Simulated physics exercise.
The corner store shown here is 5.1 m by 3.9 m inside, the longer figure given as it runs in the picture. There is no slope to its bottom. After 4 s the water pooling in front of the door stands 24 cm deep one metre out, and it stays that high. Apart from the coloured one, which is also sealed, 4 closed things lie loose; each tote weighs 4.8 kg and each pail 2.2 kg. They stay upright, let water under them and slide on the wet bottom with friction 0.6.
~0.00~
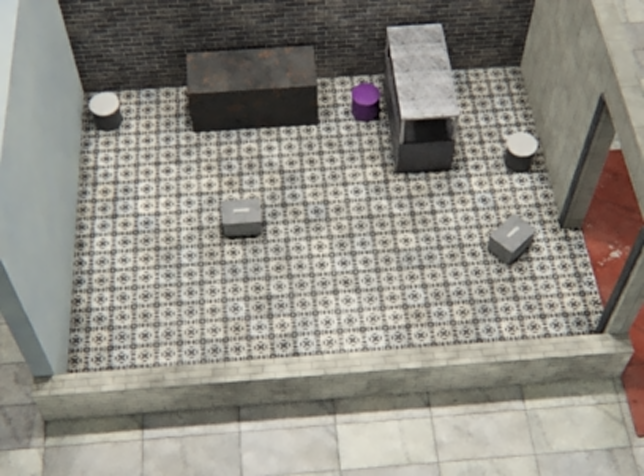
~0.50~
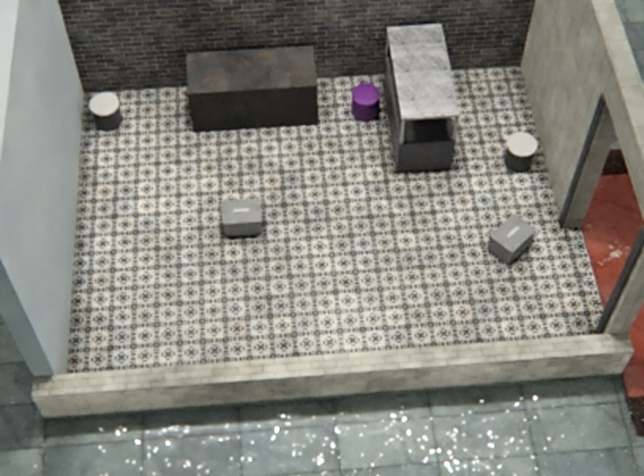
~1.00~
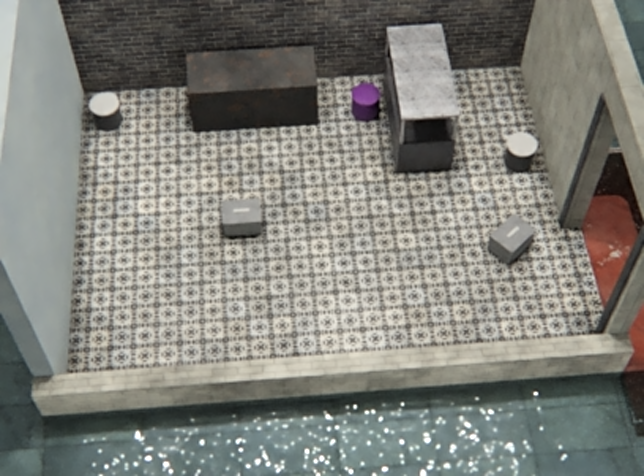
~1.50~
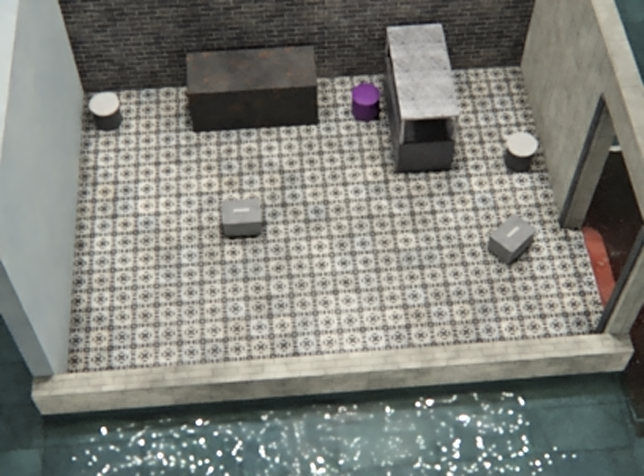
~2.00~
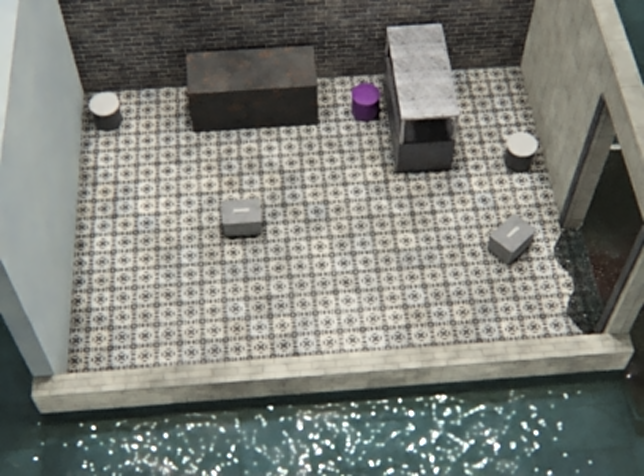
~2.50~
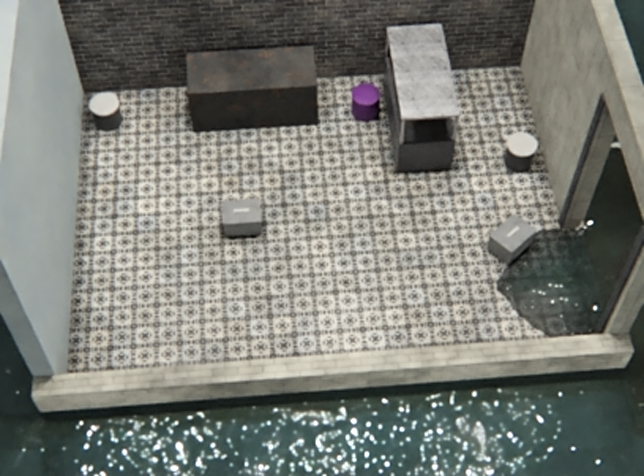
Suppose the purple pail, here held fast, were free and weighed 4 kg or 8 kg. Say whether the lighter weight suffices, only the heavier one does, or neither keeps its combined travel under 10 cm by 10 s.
The lighter suffices.
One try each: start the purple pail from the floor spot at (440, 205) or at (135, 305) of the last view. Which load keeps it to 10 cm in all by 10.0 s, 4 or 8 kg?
In order: Both fall short; both fall short.
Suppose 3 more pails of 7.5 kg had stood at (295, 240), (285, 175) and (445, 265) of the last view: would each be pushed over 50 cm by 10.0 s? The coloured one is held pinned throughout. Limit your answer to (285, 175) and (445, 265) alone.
Results: Threshold exceeded; threshold exceeded.
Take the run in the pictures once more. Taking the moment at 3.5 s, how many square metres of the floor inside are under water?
Somewhere about 3.0 m2, give or take.
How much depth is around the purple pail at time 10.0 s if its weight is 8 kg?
Around 3 cm.
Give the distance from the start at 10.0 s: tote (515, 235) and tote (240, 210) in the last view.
Net displacement, in order: 100 cm; 200 cm.
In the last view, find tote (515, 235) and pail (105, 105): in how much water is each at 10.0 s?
Depths: Near 3 cm, then near 14 cm.
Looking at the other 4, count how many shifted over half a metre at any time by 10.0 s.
It adds up to 3.
After 3.5 s the purple pail would be 0 cm from its start with 4 kg and 0 cm from its start with 8 kg; 0 cm of water round it then.
After 4.5 s the purple pail would be 0 cm from its start with 4 kg and 0 cm from its start with 8 kg; 0 cm of water round it then.
After 7.0 s the purple pail would be 0 cm from its start with 4 kg and 0 cm from its start with 8 kg; 1 cm of water round it then.
After 10.0 s the purple pail would be 0 cm from its start with 4 kg and 0 cm from its start with 8 kg; 3 cm of water round it then.
